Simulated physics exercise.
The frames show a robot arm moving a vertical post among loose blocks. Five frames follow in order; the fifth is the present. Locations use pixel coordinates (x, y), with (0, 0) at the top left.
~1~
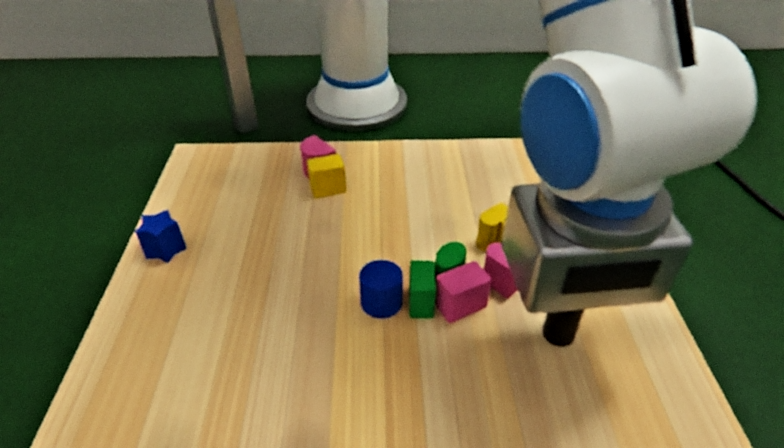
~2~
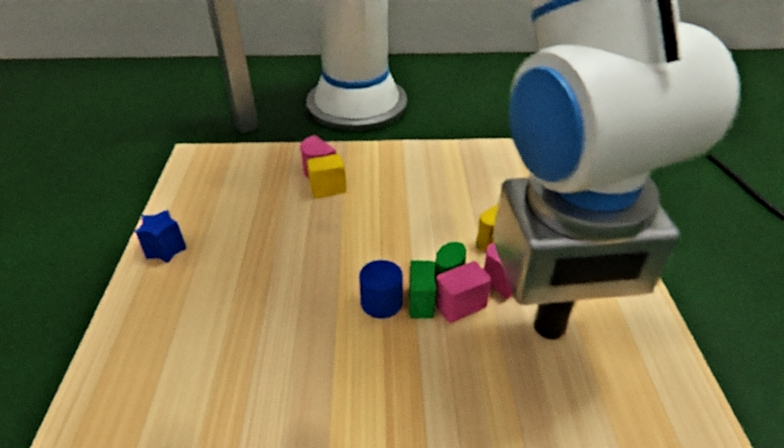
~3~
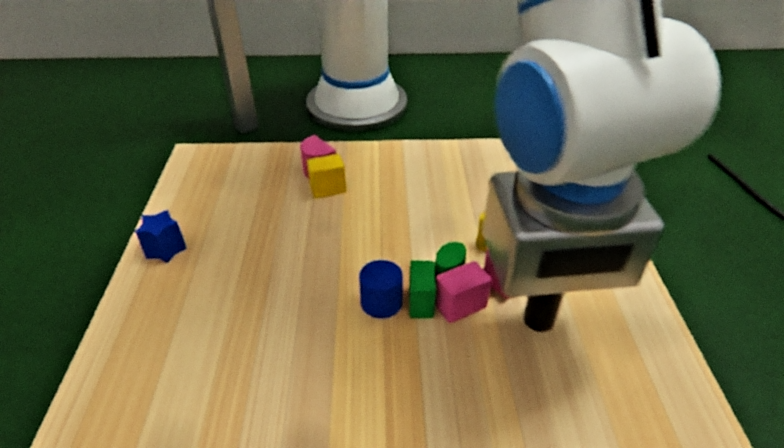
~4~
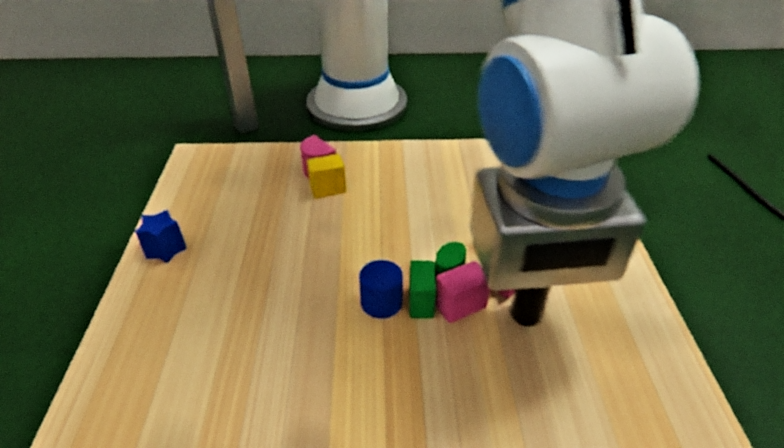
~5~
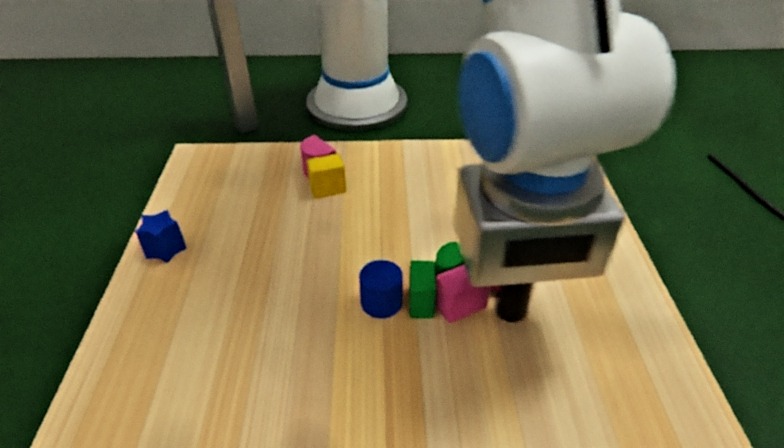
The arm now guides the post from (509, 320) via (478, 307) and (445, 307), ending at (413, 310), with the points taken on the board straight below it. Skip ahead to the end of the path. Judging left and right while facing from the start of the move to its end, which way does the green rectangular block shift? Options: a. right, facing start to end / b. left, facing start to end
It's b.
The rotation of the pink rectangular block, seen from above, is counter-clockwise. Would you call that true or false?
The statement is true.
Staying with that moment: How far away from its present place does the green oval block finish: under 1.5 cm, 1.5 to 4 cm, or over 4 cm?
Between 1.5 and 4 cm.
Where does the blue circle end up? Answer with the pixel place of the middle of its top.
It comes to (322, 271).
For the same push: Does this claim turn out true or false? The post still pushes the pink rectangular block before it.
Answer: True.
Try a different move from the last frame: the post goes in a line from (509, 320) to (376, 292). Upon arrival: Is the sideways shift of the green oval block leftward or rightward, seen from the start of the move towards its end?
To the path's right.
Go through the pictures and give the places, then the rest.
Post tip (558, 334); block tops, blue circle (381, 275); green rectangular block (423, 275); green oval block (451, 254); pink rectangular block (464, 277), in the first picture.
Post (549, 327); blocks unchanged, in the second picture.
Post (539, 320); blocks unchanged, in the third picture.
Post (526, 315); blocks unchanged, in the fourth picture.
Post (511, 311); blue circle (381, 275); green rectangular block (423, 275); green oval block (451, 254); pink rectangular block (464, 277), in the fifth picture.
What follows on the original path. Halfway along, post (463, 296); blue circle (369, 274); green rectangular block (403, 278), turned 20° clockwise; green oval block (424, 242), turned 55° clockwise; pink rectangular block (435, 270), turned 45° anticlockwise.
At the end, post (413, 301); blue circle (322, 271); green rectangular block (352, 286); green oval block (424, 242), turned 55° clockwise; pink rectangular block (384, 275), turned 50° anticlockwise.
